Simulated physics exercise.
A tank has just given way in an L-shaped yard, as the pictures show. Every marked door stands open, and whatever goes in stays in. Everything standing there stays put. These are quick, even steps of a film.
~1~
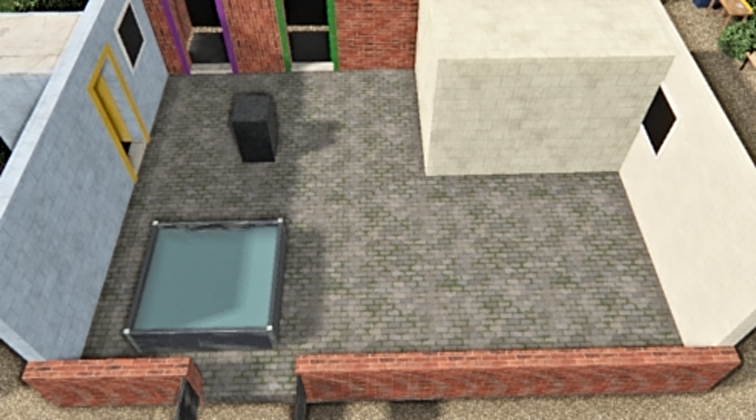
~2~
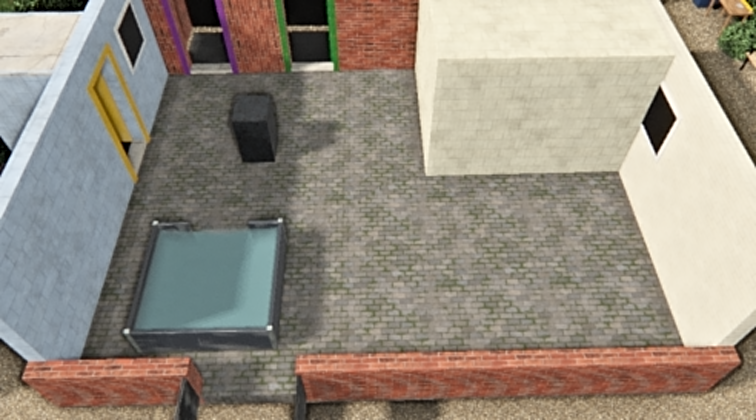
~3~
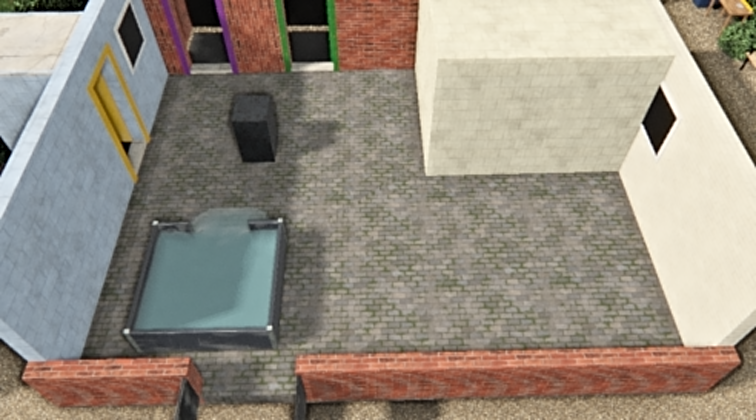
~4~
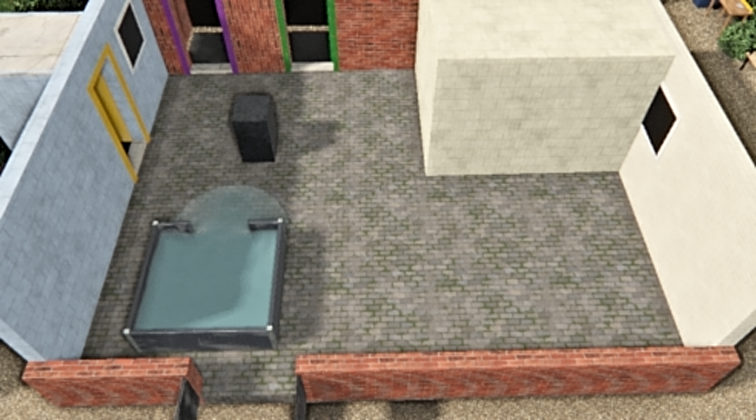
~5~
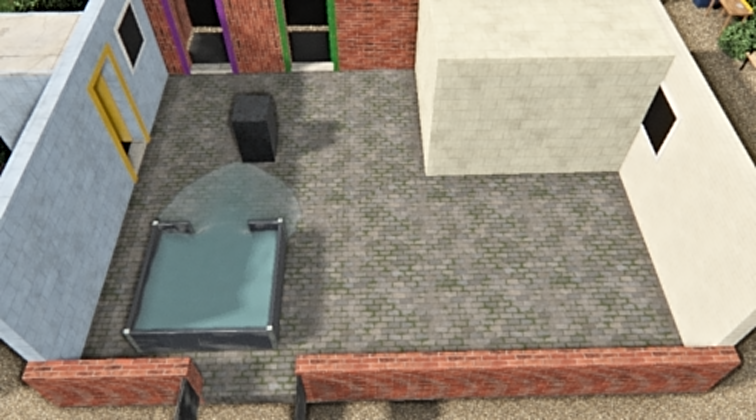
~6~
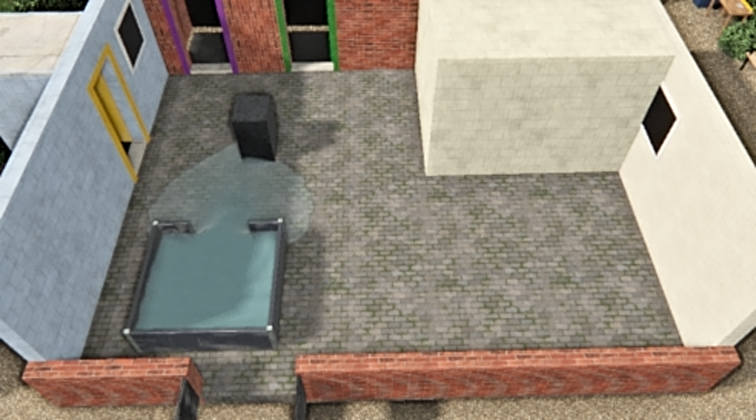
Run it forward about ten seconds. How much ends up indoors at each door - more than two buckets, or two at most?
Indoors: Purple door, more than two; green door, more than two; yellow door, two at most.
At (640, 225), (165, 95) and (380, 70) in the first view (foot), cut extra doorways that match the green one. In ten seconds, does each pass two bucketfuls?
Doors one to three: Does not reach it / beats it / beats it.
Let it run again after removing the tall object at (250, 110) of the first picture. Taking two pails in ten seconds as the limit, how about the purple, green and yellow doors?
Result - purple door overshoots, green door overshoots, yellow door doesn't reach it.
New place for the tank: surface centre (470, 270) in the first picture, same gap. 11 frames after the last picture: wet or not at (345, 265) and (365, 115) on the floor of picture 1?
I'd say spared for the first and watered for the second.
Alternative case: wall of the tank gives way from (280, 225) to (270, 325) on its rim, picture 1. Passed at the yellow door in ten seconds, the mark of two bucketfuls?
In that case yellow door comes in lower.
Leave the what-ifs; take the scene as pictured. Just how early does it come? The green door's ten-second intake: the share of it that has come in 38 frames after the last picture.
That comes out to 30 per cent by my count.
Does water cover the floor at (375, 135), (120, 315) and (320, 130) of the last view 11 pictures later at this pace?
First spot inundated, second not wet, third inundated.
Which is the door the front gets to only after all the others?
The one in green.
A moment on, water covers 20 % of the floor; the purple door not reached, the green door not reached, the yellow door wet at the sill, nothing in.
Next, water covers 30 % of the floor; the purple door under two buckets in, the green door not reached, the yellow door wet at the sill, nothing in.
Then, water covers 40 % of the floor; the purple door over two buckets in, the green door wet at the sill, nothing in, the yellow door wet at the sill, nothing in.
Later, water covers 45 % of the floor; the purple door far over two buckets in, the green door under two buckets in, the yellow door wet at the sill, nothing in.
In the end, water covers 70 % of the floor; the purple door far over two buckets in, the green door over two buckets in, the yellow door wet at the sill, nothing in.
